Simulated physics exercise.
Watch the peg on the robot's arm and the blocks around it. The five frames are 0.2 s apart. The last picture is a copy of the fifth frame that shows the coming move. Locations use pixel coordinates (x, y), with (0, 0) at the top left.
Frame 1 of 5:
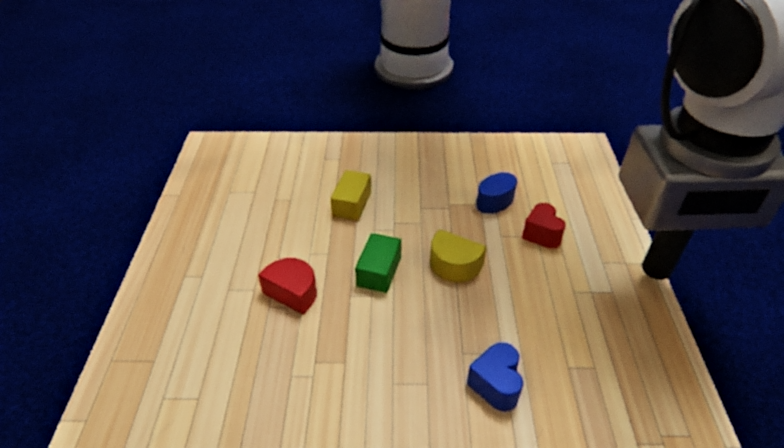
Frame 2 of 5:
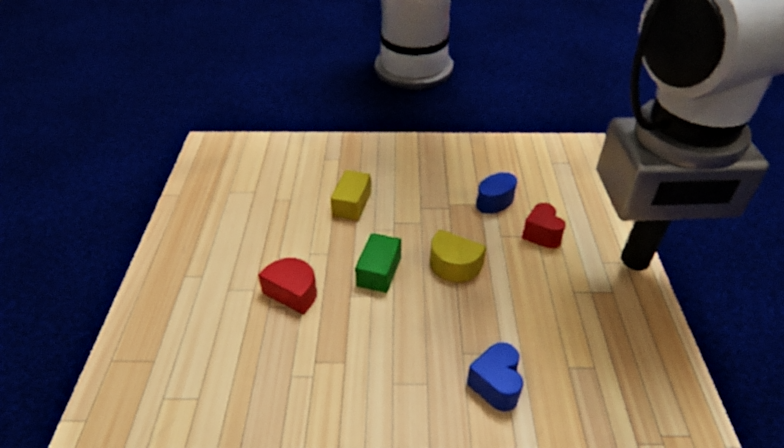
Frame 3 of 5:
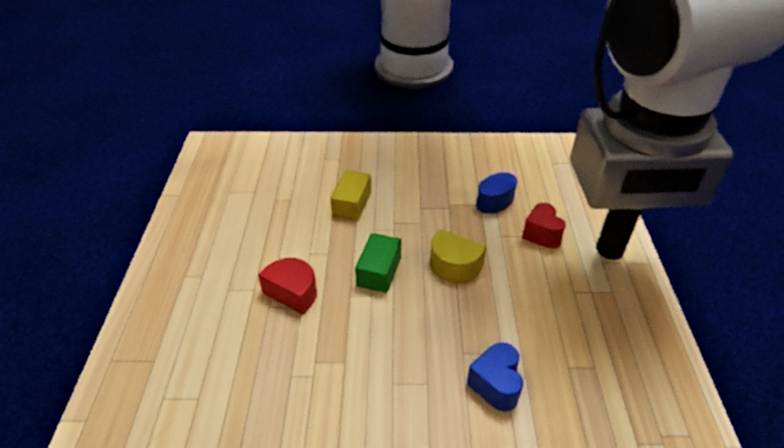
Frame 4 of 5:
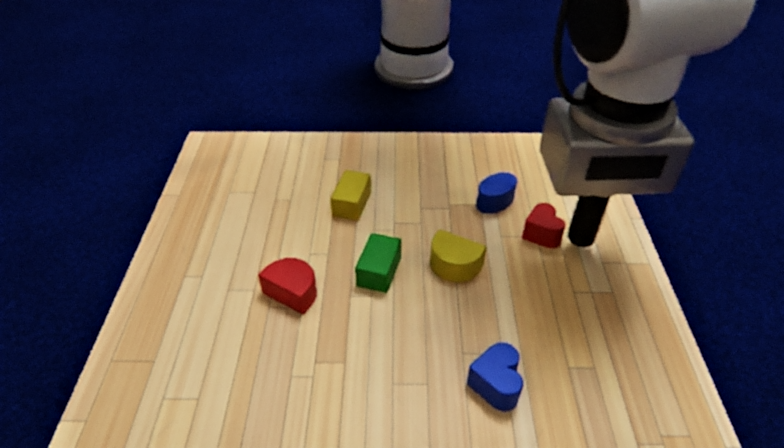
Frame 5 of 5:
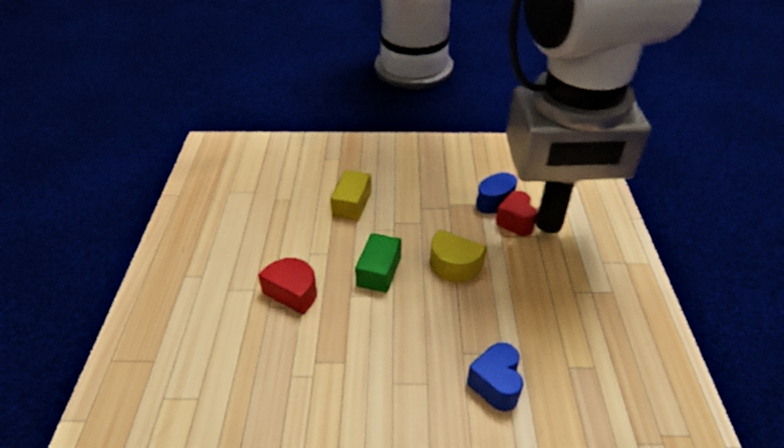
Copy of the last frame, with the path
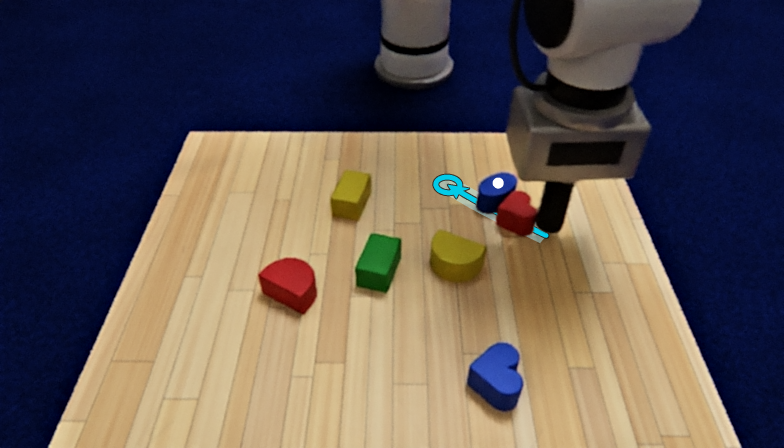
On a wooden board scattered with seven colourful blocks, a robot arm moves its dark peg leftward from the right edge, meets the red heart block and pushes it a short way left, up close to the blue elliptical block.
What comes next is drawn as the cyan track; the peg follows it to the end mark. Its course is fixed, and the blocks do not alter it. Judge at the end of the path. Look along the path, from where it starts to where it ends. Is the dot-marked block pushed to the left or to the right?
My answer: Right.
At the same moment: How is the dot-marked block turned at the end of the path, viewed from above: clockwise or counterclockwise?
It goes round the way clock hands do.
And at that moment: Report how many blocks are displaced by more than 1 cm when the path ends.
In total, two blocks get moved by over 1 cm.
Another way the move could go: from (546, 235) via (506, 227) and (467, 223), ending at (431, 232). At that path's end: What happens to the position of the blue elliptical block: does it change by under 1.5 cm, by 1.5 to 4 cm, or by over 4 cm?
The answer is 1.5 to 4 cm.
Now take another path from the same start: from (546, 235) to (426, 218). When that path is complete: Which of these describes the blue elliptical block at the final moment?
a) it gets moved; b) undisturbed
Correct choice: A.
Path on the board, from (546, 235) through (493, 210) to (448, 185); the dot is on the blue elliptical block.
What follows on the original path. One third of the way, peg (512, 208); blue elliptical block (485, 173), turned 25° clockwise; red heart block (488, 195), turned 25° clockwise.
Two thirds of the way, peg (479, 191); blue elliptical block (478, 166), turned 55° clockwise; red heart block (455, 185).
At the end, peg (449, 174); blue elliptical block (471, 157), turned 90° clockwise; red heart block (436, 180), turned 45° anticlockwise.
